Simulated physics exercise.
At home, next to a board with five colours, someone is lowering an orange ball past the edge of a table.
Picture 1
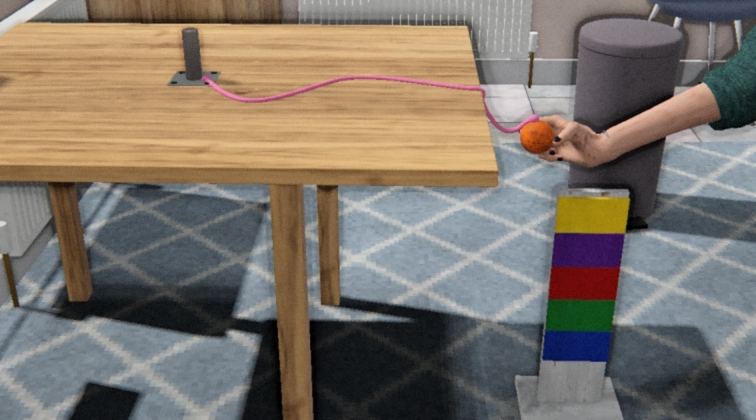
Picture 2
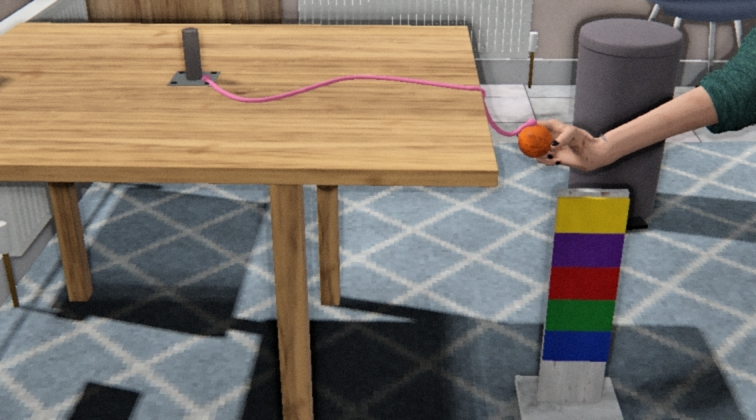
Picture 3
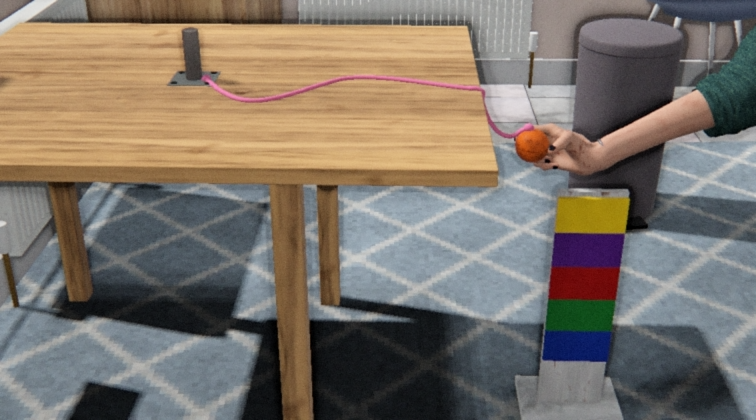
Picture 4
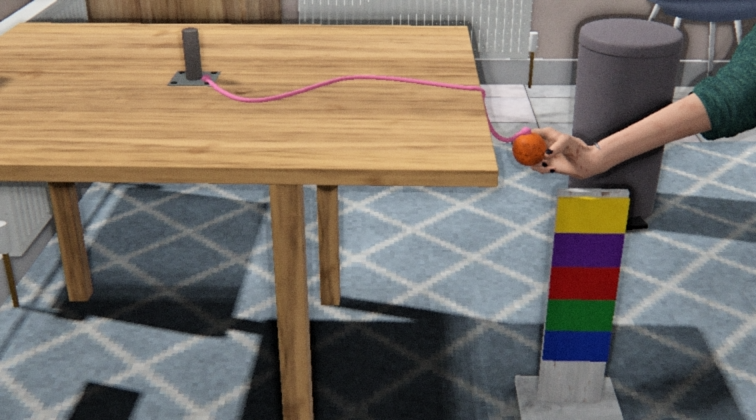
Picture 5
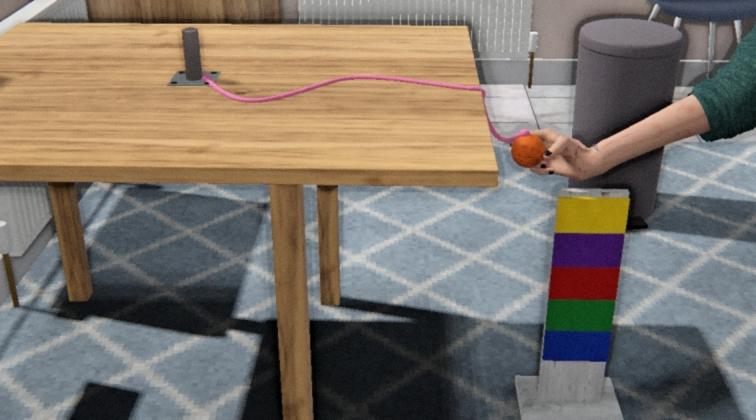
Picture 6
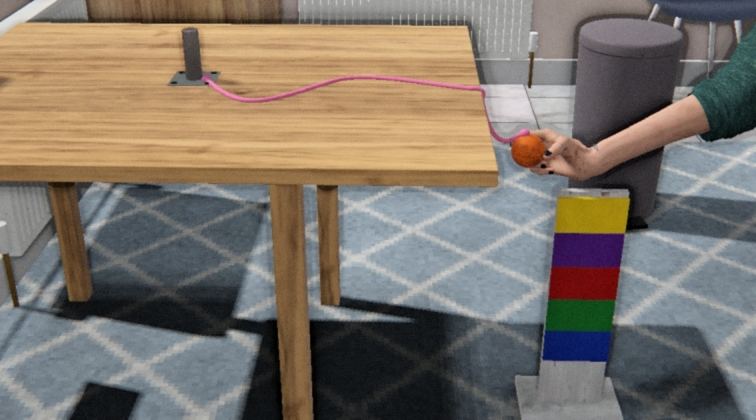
An orange ball, pinched in a hand at the right and tied to a pink cord from a post on the wooden table, starts just beyond the table's edge. The hand lowers it slightly, drifting a little left, then keeps it nearly still above a board of five coloured bands.
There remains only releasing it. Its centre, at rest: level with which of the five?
Purple.
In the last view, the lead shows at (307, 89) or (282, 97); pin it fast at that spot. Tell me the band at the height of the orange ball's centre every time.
Each in turn comes out as yellow, yellow.
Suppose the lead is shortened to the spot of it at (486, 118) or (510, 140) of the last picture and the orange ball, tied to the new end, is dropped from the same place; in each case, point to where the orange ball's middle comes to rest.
Respectively (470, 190) and (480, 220).
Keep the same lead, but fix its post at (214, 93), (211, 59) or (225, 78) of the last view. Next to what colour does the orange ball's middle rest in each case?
The first case gives red, the second purple and the third red.
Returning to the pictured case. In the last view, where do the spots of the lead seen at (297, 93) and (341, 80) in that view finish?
(341, 85) for the first, (398, 88) for the second.
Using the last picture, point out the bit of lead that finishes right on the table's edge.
Go for the one at (420, 83).
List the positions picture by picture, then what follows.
The first picture shows orange ball (537, 137); yellow (592, 217); purple (588, 251); red (584, 285); green (580, 317); blue (577, 347).
The second picture shows orange ball (535, 141); lead through (217, 89) (275, 98) (335, 81) (408, 81) (481, 94).
The third picture shows orange ball (532, 146).
The fourth picture shows orange ball (529, 149); lead through (217, 89) (275, 98) (335, 81) (408, 81) (481, 94).
The fifth picture shows orange ball (528, 151).
The sixth picture shows orange ball (528, 151); lead through (217, 89) (275, 98) (335, 81) (408, 81) (481, 94).
Early on, ball near (470, 227); level with purple.
Midway, ball near (489, 242); level with purple.
Finally, ball near (479, 245); level with purple. The lead holds its middle at purple.
